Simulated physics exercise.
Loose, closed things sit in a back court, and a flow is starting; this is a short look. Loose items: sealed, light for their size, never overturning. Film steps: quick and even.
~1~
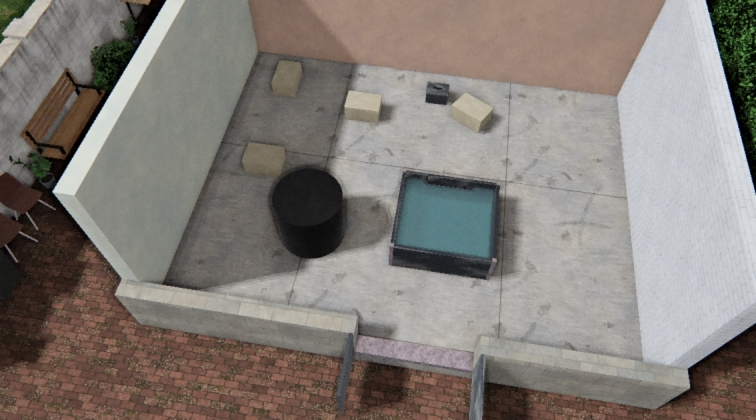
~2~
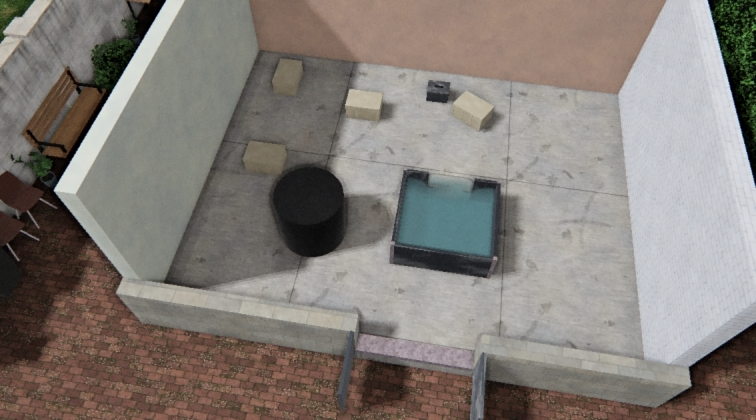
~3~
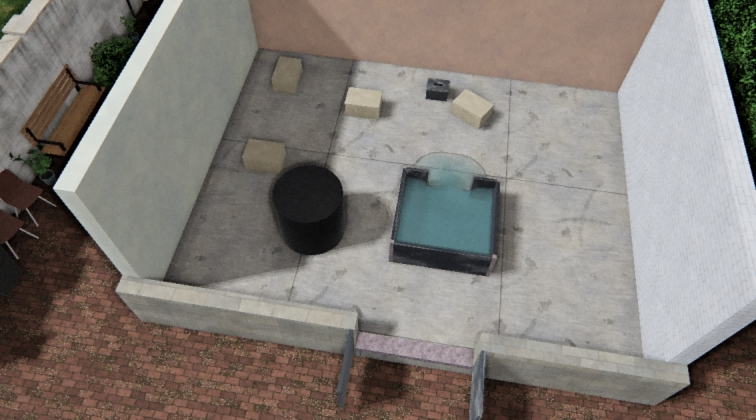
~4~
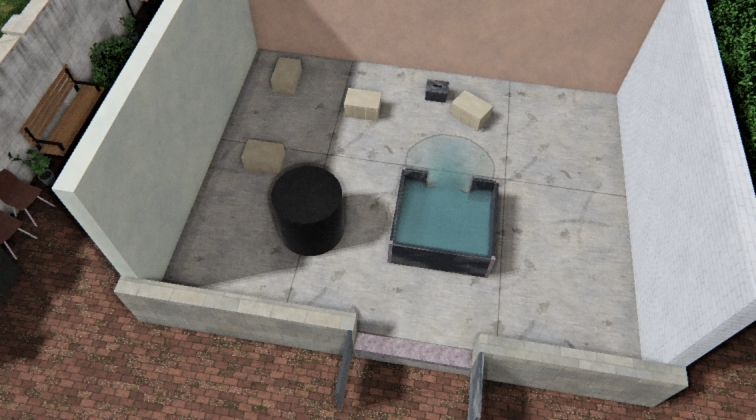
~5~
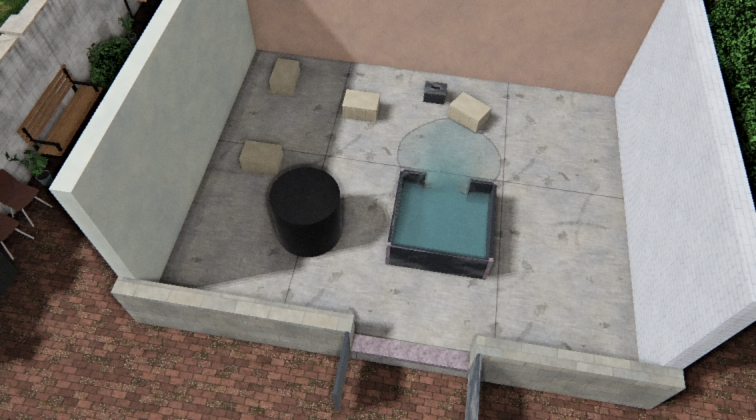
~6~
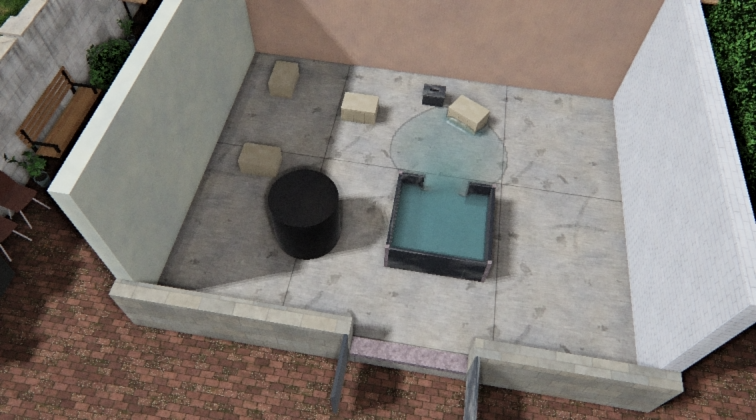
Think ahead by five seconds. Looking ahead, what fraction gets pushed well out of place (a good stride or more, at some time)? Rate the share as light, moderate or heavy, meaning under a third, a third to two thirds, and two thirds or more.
Moderate.
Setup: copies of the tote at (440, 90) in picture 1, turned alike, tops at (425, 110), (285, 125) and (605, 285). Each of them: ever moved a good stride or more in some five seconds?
The first travels far, the second sits tight and the third sits tight.
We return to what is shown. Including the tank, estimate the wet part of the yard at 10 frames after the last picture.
That works out to about 35 in a hundred.
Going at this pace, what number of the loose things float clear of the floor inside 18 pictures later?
That makes 2.
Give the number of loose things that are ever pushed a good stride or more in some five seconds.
I count 2.
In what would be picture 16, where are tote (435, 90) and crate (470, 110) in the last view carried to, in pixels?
They should be roughly at (428, 66) and (498, 78).
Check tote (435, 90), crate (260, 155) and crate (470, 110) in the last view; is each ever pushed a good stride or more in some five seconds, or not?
The first one traveled far, the second stayed within range and the third traveled far.
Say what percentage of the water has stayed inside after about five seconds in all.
Estimate: Near 100 in a hundred.
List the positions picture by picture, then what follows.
In the first frame, a crate at (473, 106), on the bottom; a crate at (263, 154) rests on the ground; 0 of 5 have shifted.
In the second frame, a crate at (474, 105), on the bottom; a crate at (264, 152), on the bottom; 0 of 5 have shifted.
In the third frame, a crate at (473, 103) rests on the ground; a crate at (263, 150) rests on the ground; 0 of 5 have shifted.
In the fourth frame, a crate at (473, 104) rests on the ground; a crate at (262, 151), on the bottom; 0 of 5 have shifted.
In the fifth frame, a crate at (471, 106) rests on the ground; a crate at (261, 152), on the bottom; 0 of 5 have shifted.
In the sixth frame, a crate at (470, 109) rests on the ground; a crate at (259, 154), on the bottom; 0 of 5 have shifted.
A moment on, 0 of 5 are well off their spots; 0 afloat.
Next, 2 of 5 are well off their spots; 1 afloat.
Later, 2 of 5 are well off their spots; 2 afloat.
In the end, 2 of 5 are well off their spots, and 2 have been at some point; 2 afloat.
